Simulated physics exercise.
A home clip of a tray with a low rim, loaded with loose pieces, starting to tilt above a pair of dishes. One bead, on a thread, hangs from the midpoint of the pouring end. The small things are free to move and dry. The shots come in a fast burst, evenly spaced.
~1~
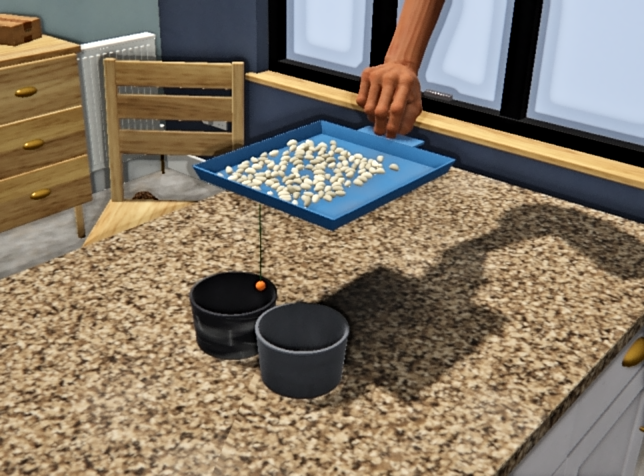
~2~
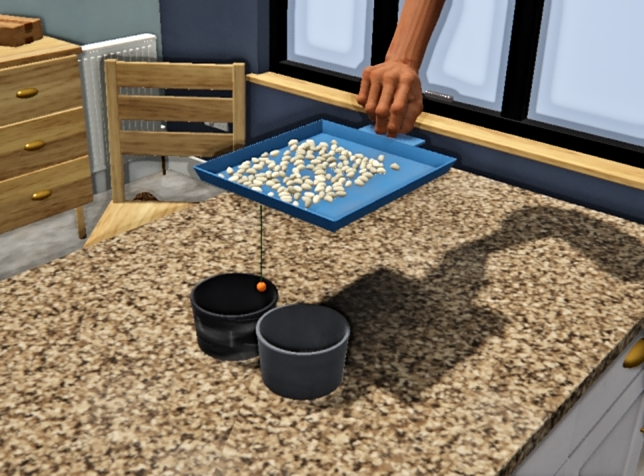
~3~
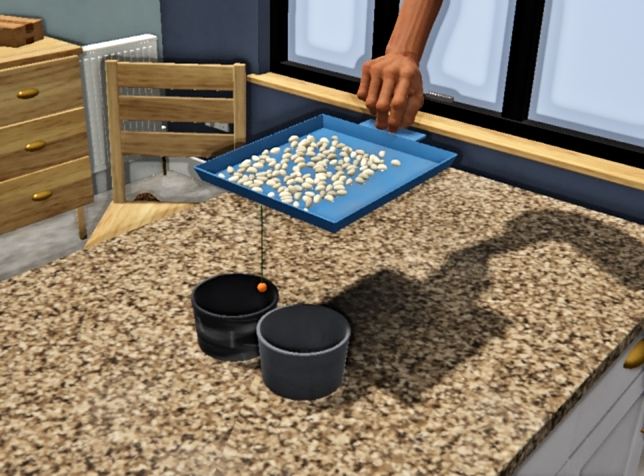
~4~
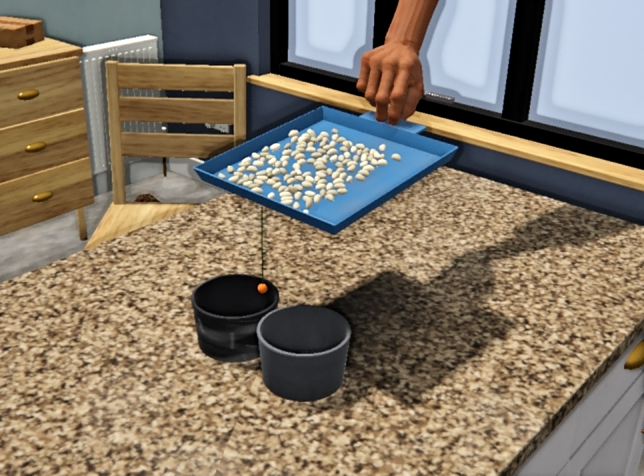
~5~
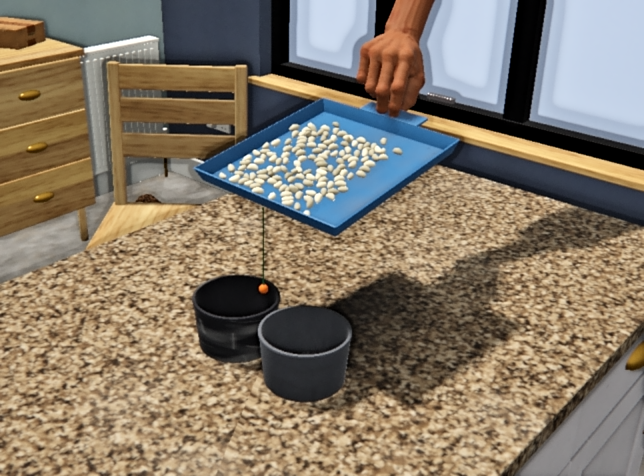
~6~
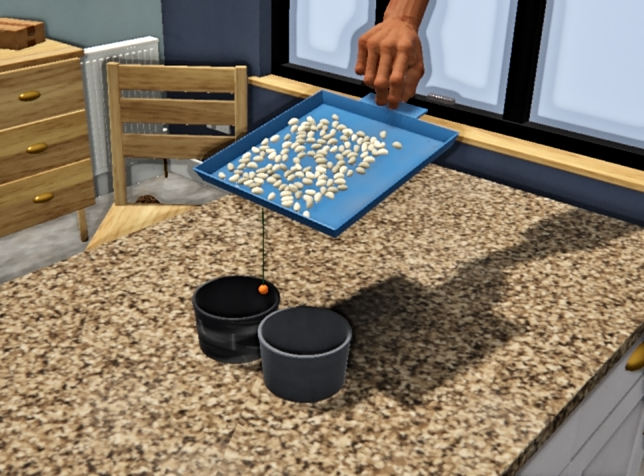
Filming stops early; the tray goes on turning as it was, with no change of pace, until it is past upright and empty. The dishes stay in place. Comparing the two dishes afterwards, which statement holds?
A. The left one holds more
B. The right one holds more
The right one holds more.
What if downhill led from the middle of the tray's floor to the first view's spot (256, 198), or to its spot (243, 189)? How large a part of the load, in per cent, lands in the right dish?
10 %, give or take, and then 0 %.
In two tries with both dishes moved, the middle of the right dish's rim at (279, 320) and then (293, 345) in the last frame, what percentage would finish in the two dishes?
In order, about 60 and 90 in a hundred.
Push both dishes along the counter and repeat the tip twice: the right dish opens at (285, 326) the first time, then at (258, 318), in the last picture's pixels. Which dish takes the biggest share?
First try: The rightmost dish. Second try: The rightmost dish.
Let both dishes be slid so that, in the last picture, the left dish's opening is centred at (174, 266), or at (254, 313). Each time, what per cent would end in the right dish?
You'd get 20 in a hundred first and 30 in a hundred after that.
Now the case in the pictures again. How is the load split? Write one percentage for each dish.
For the left dish some 20 %, for the right dish some 50 %.
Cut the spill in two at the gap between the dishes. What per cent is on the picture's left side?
It comes to about 100 percent.
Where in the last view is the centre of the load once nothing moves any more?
Last view, resting centre - approx. (273, 370).
Shortly afterwards, tray tipped steeply; all but a few on the tray; only a few in the air.
Next, tray tipped right over; near a quarter on the tray; near a quarter in the right dish; near a quarter in the left dish; near a quarter outside both; near a quarter in the air.
Some moments later, tray tipped past a quarter turn; near half in the right dish; near a quarter in the left dish; near a third outside both.
In the end, tray tipped past a quarter turn; near half in the right dish; near a quarter in the left dish; near a third outside both.
